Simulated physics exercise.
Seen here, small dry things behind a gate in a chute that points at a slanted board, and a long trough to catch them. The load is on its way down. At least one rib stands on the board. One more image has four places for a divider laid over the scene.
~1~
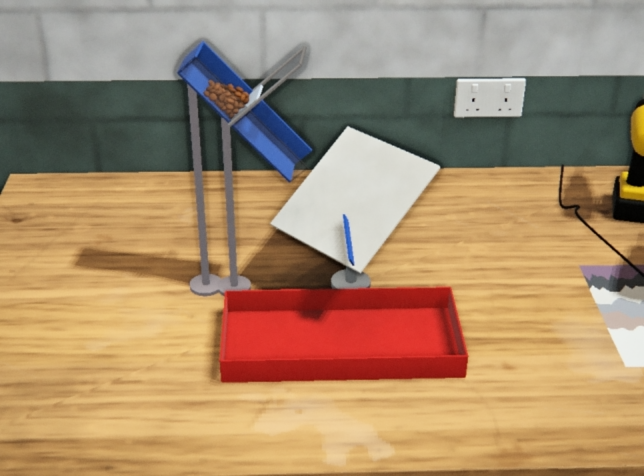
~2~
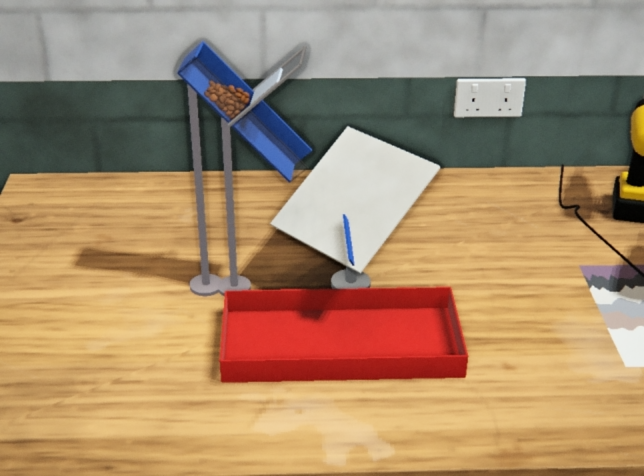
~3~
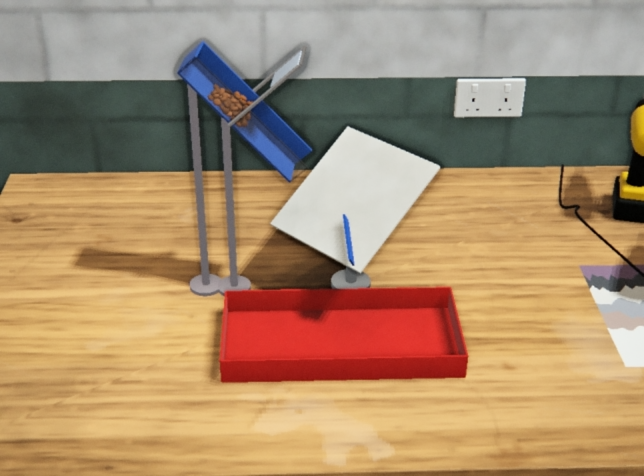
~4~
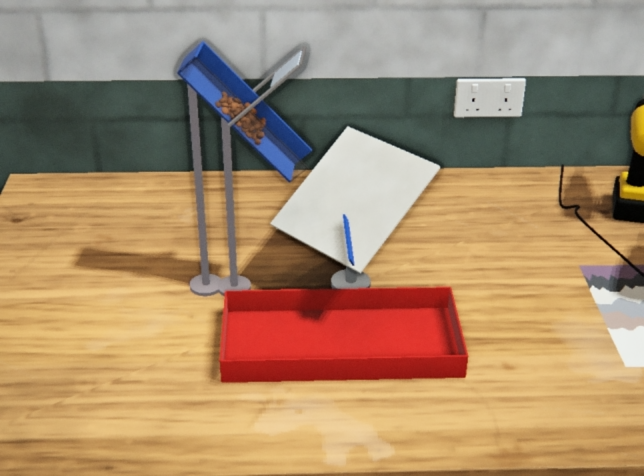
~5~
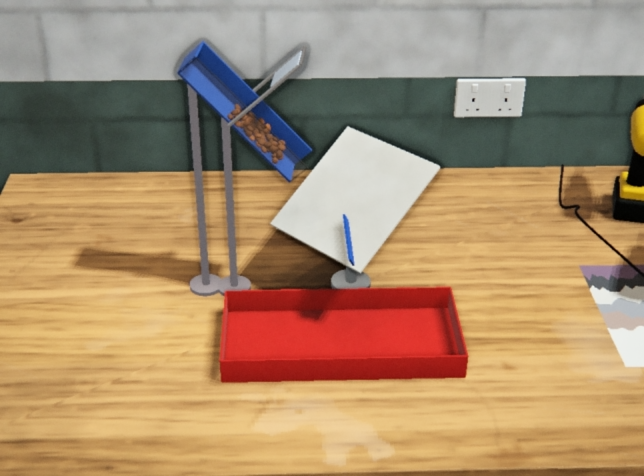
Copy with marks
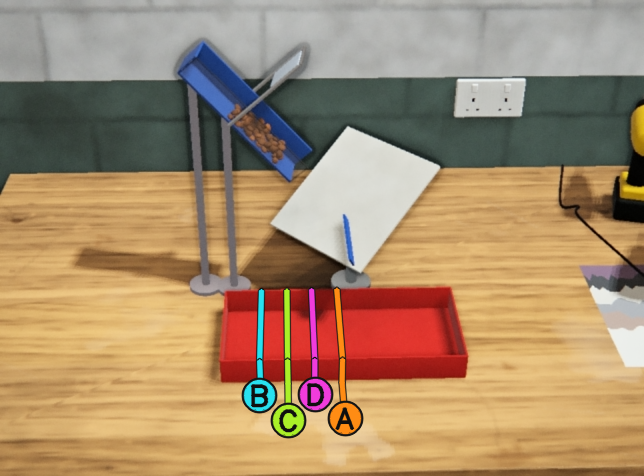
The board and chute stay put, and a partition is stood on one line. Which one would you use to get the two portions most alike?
Use line D.
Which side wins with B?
Right.
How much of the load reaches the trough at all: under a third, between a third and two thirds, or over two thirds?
It is over two thirds.
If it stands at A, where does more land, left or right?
The left side.
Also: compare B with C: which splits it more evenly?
The answer is C.
On the marked copy, line A crosses the front rim at (342, 358); line B crosses the front rim at (259, 360); line C crosses the front rim at (287, 359); line D crosses the front rim at (314, 359).
For line A, of what is caught, nearly all on the left of the divider, a small part on the right.
For line B, of what is caught, none on the left of the divider, all on the right.
For line C, of what is caught, a small part on the left of the divider, most on the right.
For line D, of what is caught, about two thirds on the left of the divider, about a third on the right.
